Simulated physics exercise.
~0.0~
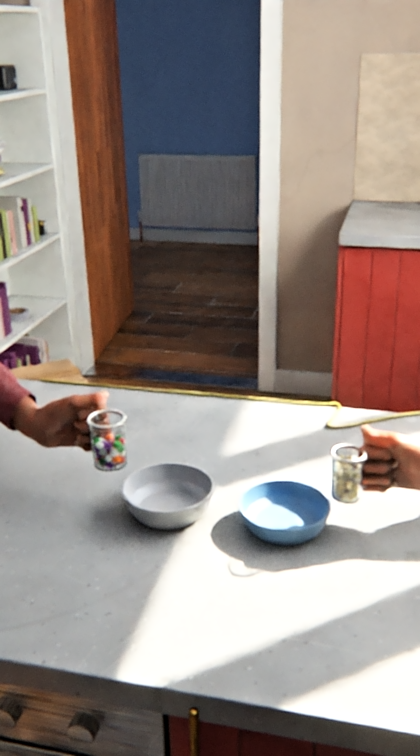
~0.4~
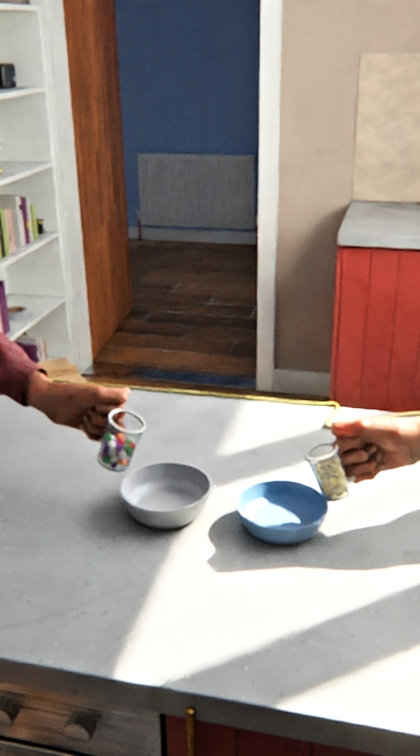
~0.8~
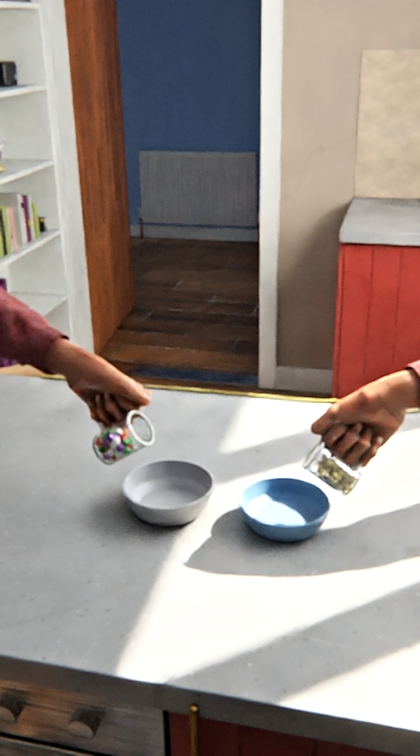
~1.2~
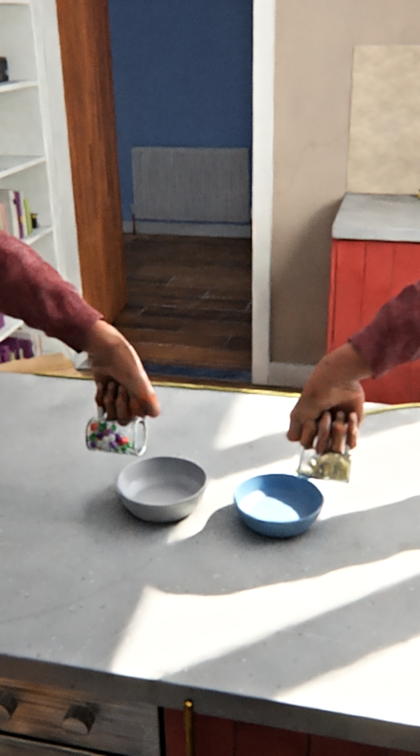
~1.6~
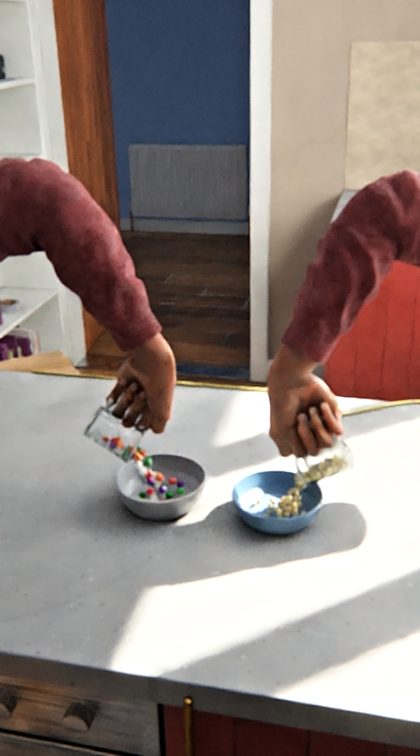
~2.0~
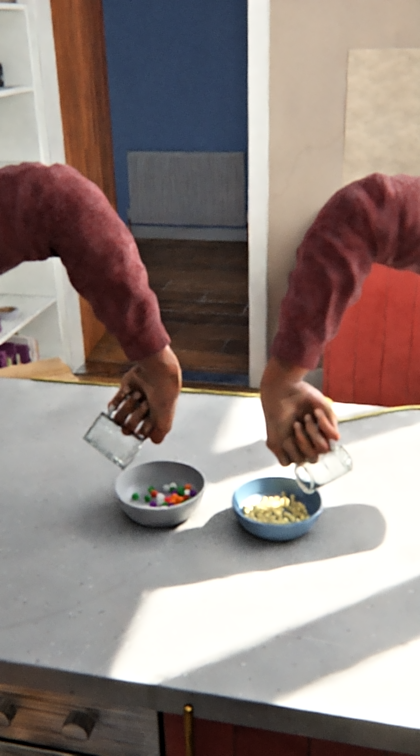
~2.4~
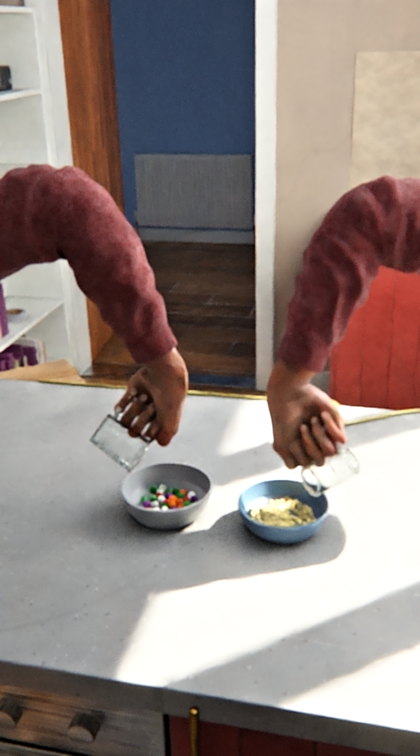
Two hands tipping small clear cups over a kitchen counter, pouring colourful pieces into a grey bowl and pale bits into a blue one.
